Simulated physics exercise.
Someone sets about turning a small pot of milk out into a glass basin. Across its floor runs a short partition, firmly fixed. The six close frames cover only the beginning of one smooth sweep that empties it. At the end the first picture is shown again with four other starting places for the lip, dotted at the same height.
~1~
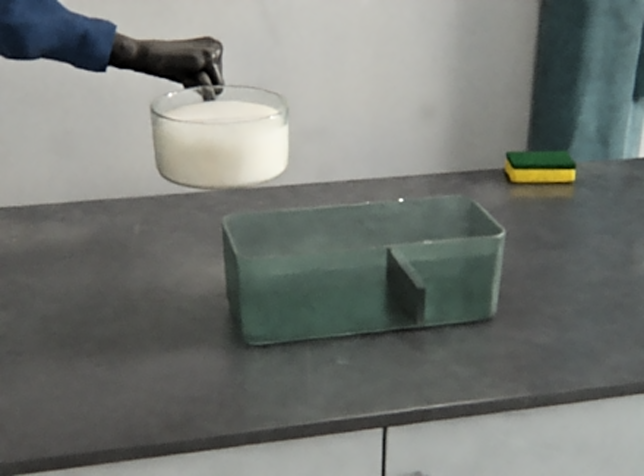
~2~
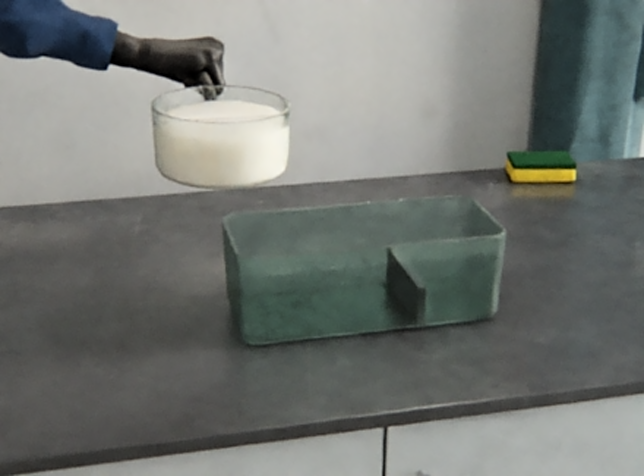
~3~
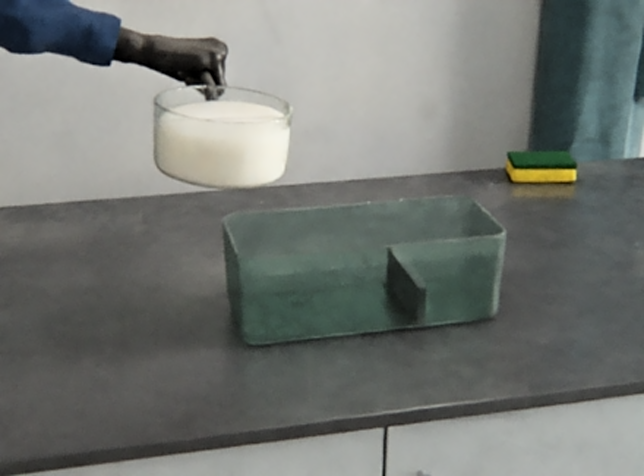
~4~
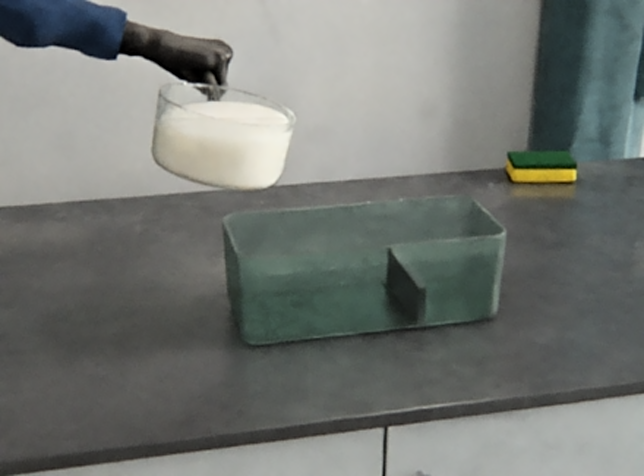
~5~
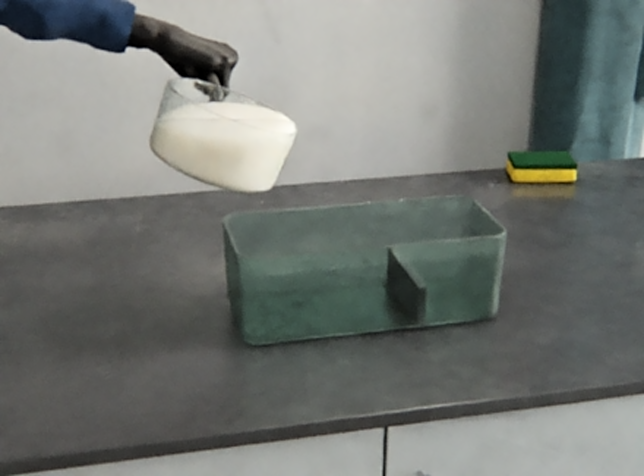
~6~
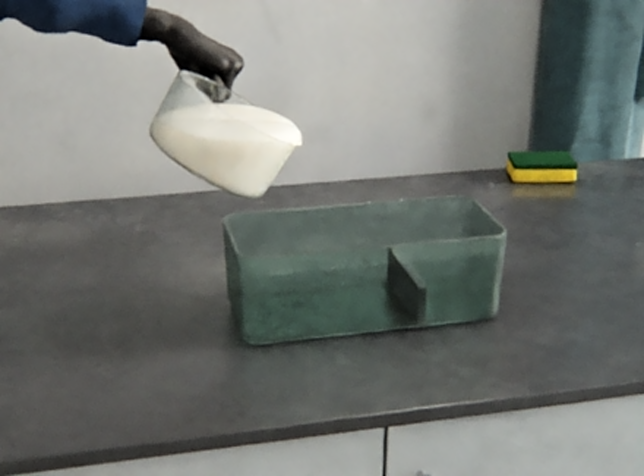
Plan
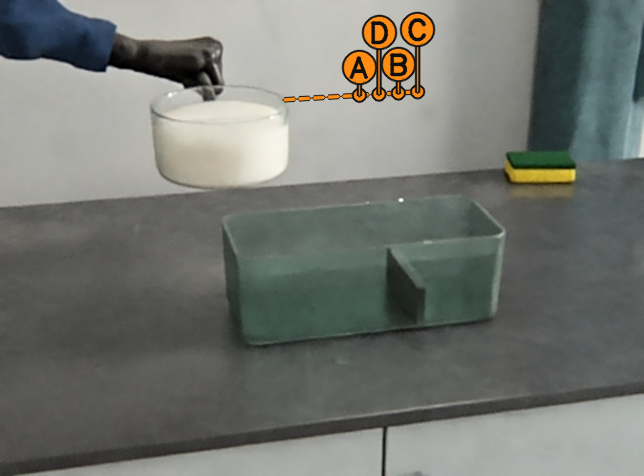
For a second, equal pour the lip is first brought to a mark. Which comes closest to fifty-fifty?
D beats the others.
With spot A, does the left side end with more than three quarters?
No.
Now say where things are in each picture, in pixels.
In the first picture, upright, lip at (285, 99); basin from (240, 342) to (495, 314); top of the wall at (405, 265); nothing has left yet.
In the second picture, upright, lip at (286, 101); nothing has left yet.
In the third picture, tipped about 6°, lip at (289, 105); nothing has left yet.
In the fourth picture, tipped about 13°, lip at (291, 113); nothing has left yet.
In the fifth picture, tipped about 22°, lip at (293, 124); nothing has left yet.
In the sixth picture, tipped about 32°, lip at (294, 137); milk is over the lip, down to (298, 139).
On the marked copy, A at (359, 95); B at (398, 92); C at (417, 91); D at (379, 94).
If A is chosen, about 64 % ends left of the wall and 29 % right of it; 7 % is lost outside.
If B is chosen, about 33 % ends left of the wall and 61 % right of it; 6 % is lost outside.
If C is chosen, about 31 % ends left of the wall and 65 % right of it; 4 % is lost outside.
If D is chosen, about 53 % ends left of the wall and 44 % right of it; 3 % is lost outside.
